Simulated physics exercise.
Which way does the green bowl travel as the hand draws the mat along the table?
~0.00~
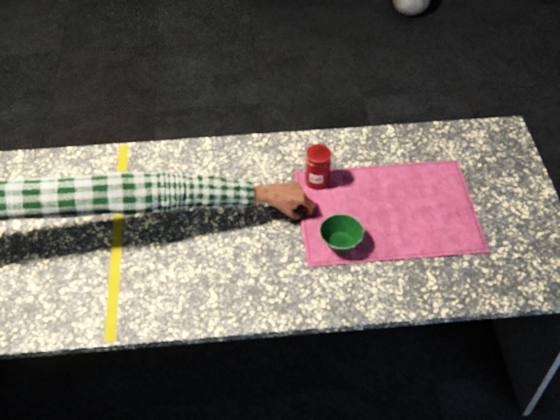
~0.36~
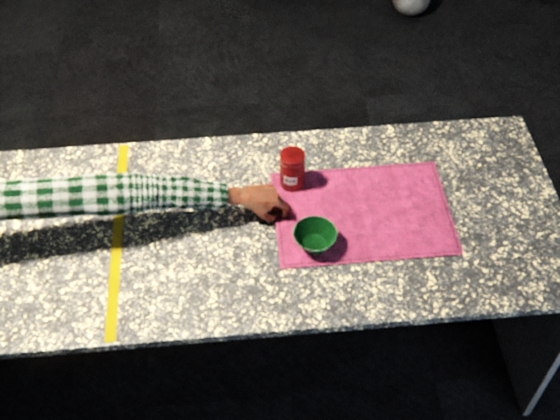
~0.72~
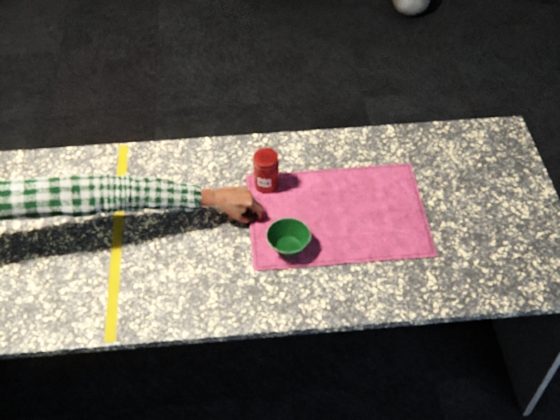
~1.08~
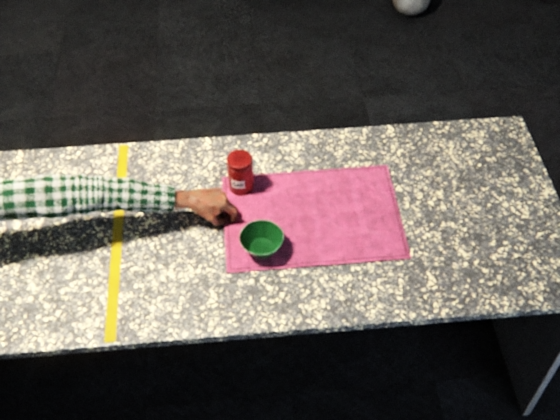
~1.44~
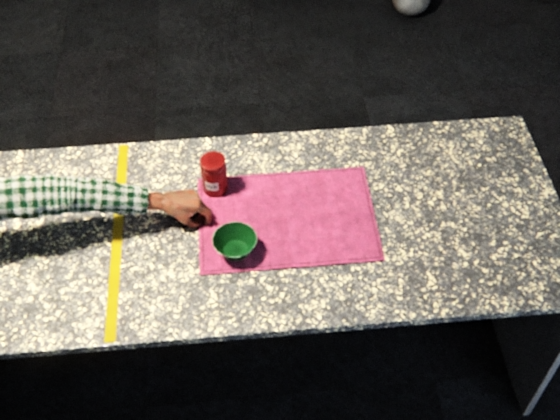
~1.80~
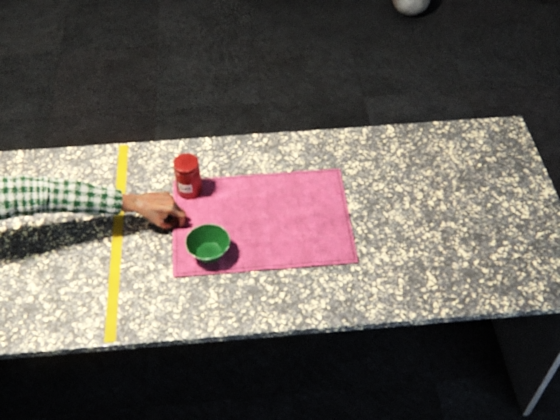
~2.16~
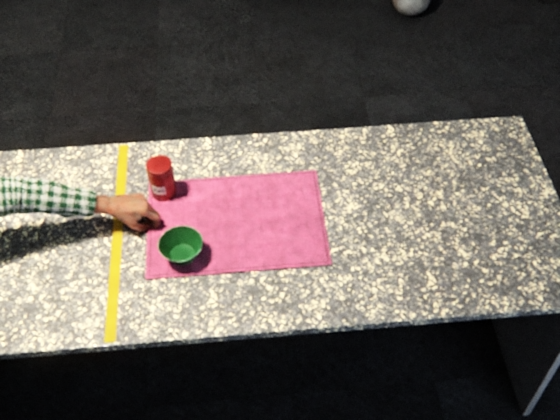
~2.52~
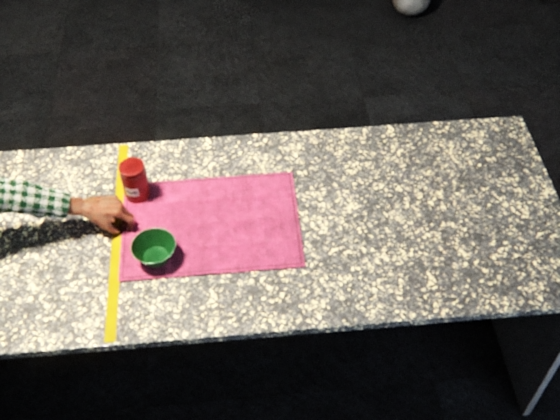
The green bowl moves to the left, riding on the pink mat toward the yellow tape.
A bright pink place mat lies on a speckled grey and cream table, seen from above at an angle against a dark floor. A green bowl sits near its front left corner and an upright red jar near its back left corner, while a strip of yellow tape crosses the table farther left. An arm in a green and white checked sleeve reaches in from the left, its hand at the mat's left edge. The hand draws the mat steadily left, and the bowl and jar travel along with it. Finally the mat's edge reaches the tape, with the bowl and the upright jar still on the cloth.
